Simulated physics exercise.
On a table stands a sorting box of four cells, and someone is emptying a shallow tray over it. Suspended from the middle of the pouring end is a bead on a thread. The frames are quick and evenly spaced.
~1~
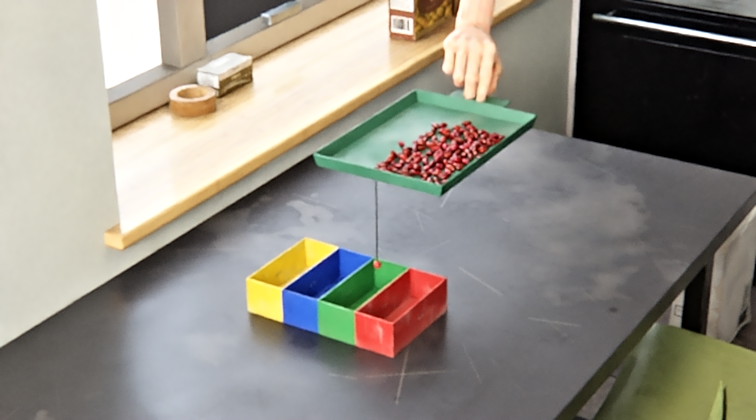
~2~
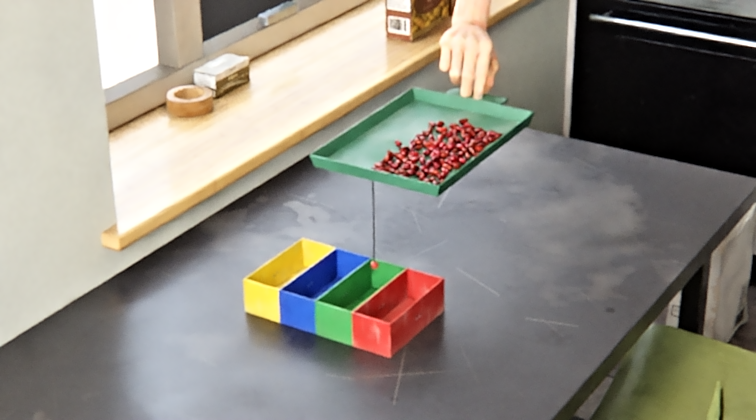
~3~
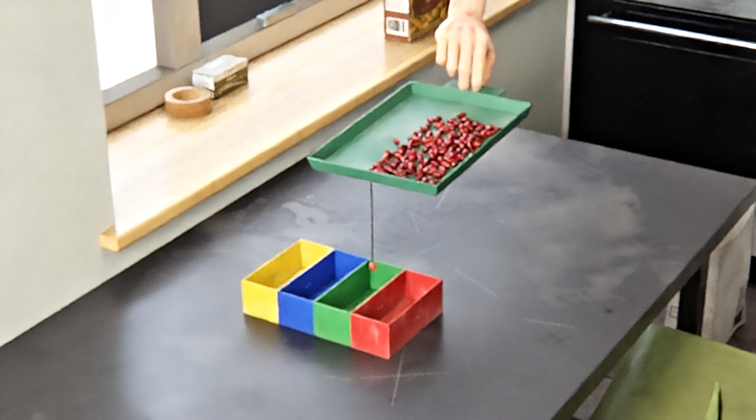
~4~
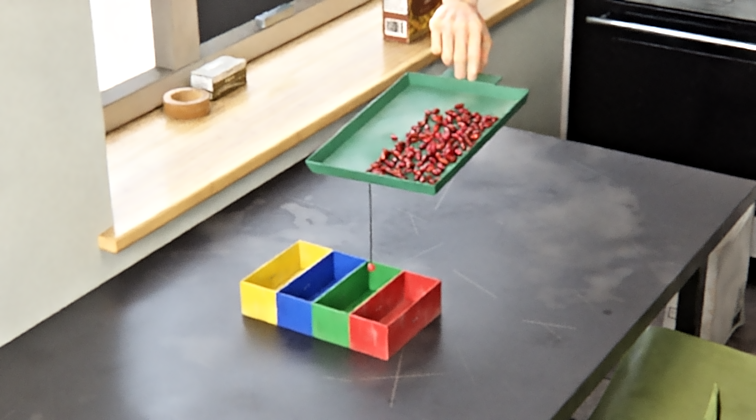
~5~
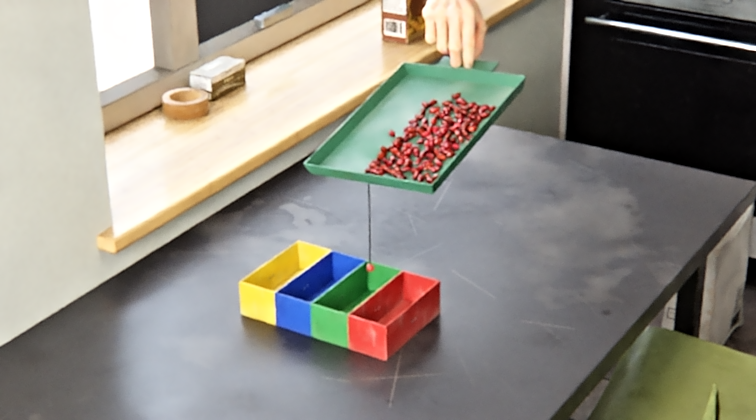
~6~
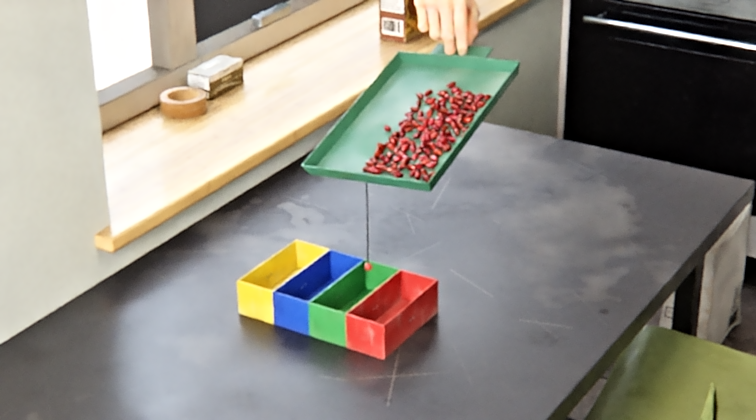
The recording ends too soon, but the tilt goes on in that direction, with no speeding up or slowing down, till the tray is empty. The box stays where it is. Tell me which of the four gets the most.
The blue cell gets the most.
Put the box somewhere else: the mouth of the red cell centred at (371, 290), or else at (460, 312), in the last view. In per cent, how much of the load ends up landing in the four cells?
About 100 % and 30 %.
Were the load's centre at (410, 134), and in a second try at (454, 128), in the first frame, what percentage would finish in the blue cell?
Estimate: 40 % first, 50 % second.
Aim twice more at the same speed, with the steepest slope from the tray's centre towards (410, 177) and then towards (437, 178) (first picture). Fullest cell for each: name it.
Try 1 - the red cell / try 2 - red.
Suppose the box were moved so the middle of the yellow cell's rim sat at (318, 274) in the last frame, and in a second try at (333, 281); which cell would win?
With the first placing it's the cell in yellow, with the second it's the cell in yellow.
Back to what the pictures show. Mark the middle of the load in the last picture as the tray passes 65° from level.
Load centre: Approx. (359, 160).
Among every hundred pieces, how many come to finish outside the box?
Roughly 0 percent of the load.
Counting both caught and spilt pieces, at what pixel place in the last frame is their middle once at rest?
Somewhere around (312, 304) in the final view.
Just after the last frame, tray tipped steeply; almost all on the tray; just a few in the yellow cell; about a tenth falling or outside the box.
A moment on, tray tipped past a quarter turn; about a tenth on the tray; roughly a quarter in the blue cell; about a tenth in the yellow cell; about a tenth in the green cell; roughly a third falling or outside the box.
Further on, tray tipped past a quarter turn; roughly half in the blue cell; roughly a quarter in the yellow cell; roughly a quarter in the green cell; just a few in the red cell; just a few falling or outside the box.
When it is over, tray tipped past a quarter turn; roughly half in the blue cell; roughly a quarter in the yellow cell; roughly a quarter in the green cell; just a few in the red cell; just a few outside the box.
